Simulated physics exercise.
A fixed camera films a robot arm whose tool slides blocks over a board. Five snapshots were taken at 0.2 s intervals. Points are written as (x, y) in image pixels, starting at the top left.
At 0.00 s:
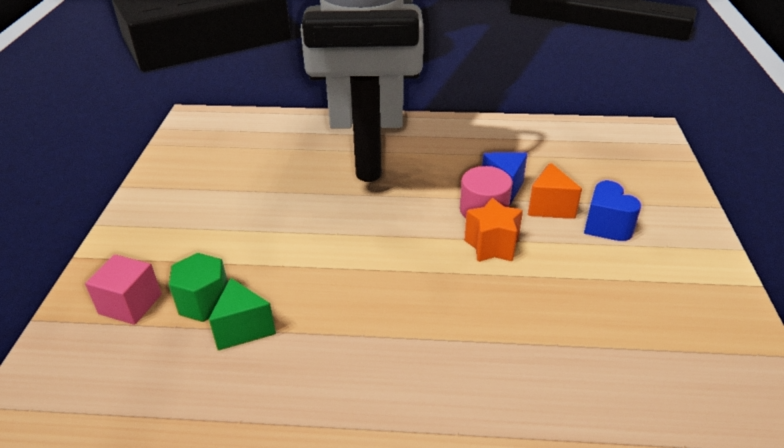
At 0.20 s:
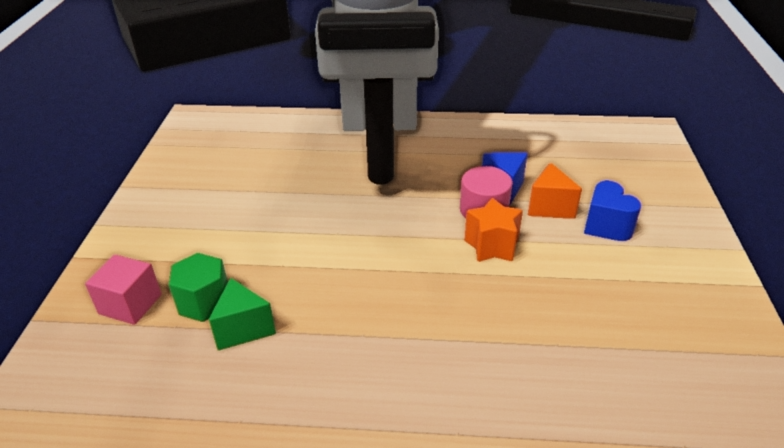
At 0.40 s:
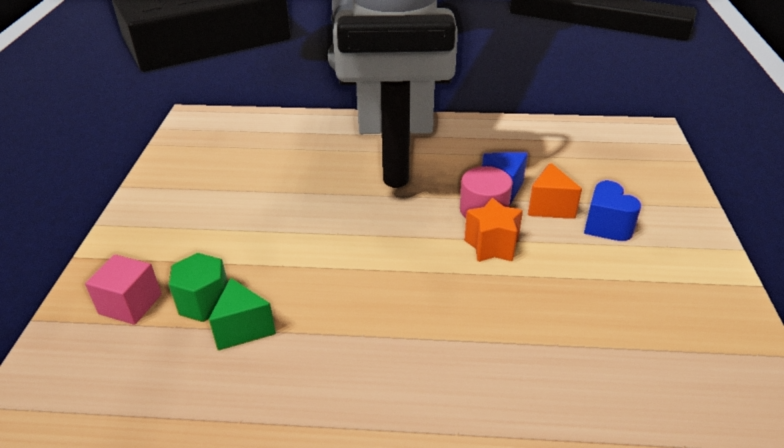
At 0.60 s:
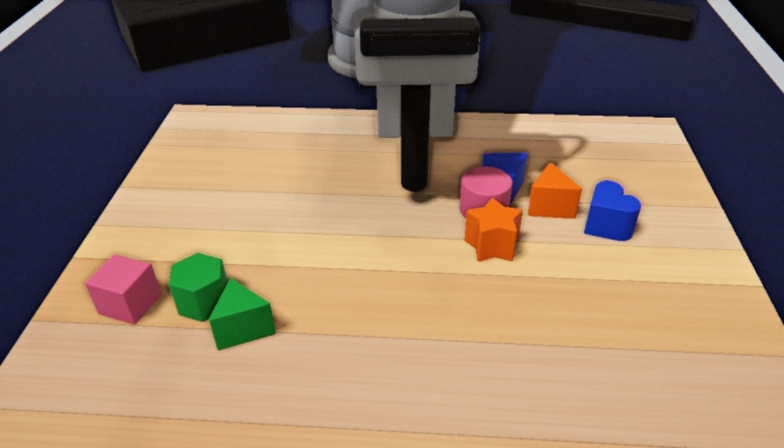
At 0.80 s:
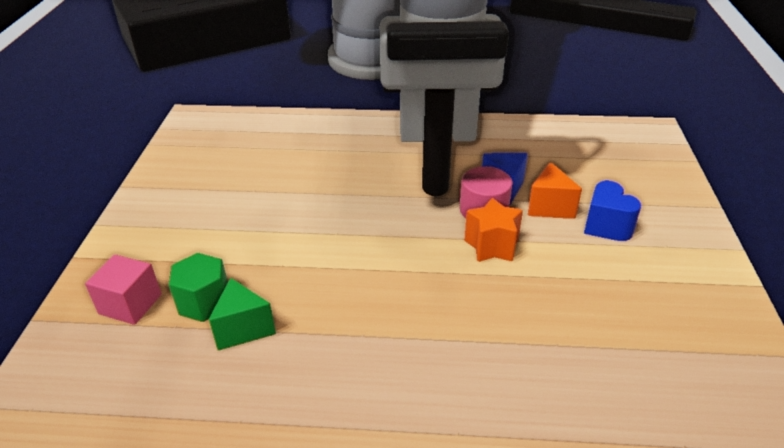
A robotic arm with a black rod-shaped tool reaches over a pale wooden board on a dark blue surface, seen from a fixed, raised viewpoint. A pink cube and two green blocks sit at left, while a pink cylinder, orange star, blue and orange triangular blocks and blue heart cluster at right. The tool slides steadily rightward to beside the cylinder, and every block stays still.
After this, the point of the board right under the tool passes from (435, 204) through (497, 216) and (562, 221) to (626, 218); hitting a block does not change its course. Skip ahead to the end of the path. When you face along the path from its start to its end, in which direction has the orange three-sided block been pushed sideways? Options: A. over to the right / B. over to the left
That would be B.
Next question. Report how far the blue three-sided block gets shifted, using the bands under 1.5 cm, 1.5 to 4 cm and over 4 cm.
Its final spot will lie within 1.5 cm of the current one.
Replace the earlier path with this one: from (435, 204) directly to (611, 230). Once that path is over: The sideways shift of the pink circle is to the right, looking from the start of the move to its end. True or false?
It is true.
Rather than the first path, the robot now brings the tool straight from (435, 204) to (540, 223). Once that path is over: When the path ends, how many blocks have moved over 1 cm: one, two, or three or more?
Blocks that move over 1 cm: Three or more.
On the path given first. One third of the way, tool (499, 201); pink circle (542, 189); blue three-sided block (514, 159), turned 30° anticlockwise; orange three-sided block (577, 179), turned 55° anticlockwise.
Two thirds of the way, tool (566, 206); pink circle (610, 200); blue three-sided block (514, 159), turned 30° anticlockwise; orange three-sided block (601, 173), turned 95° anticlockwise; blue heart-shaped block (659, 203), turned 25° anticlockwise.
At the end, tool (631, 204); pink circle (660, 212); orange star in place; blue three-sided block (514, 159), turned 30° anticlockwise; orange three-sided block (608, 170), turned 120° anticlockwise; blue heart-shaped block (708, 211), turned 30° anticlockwise.
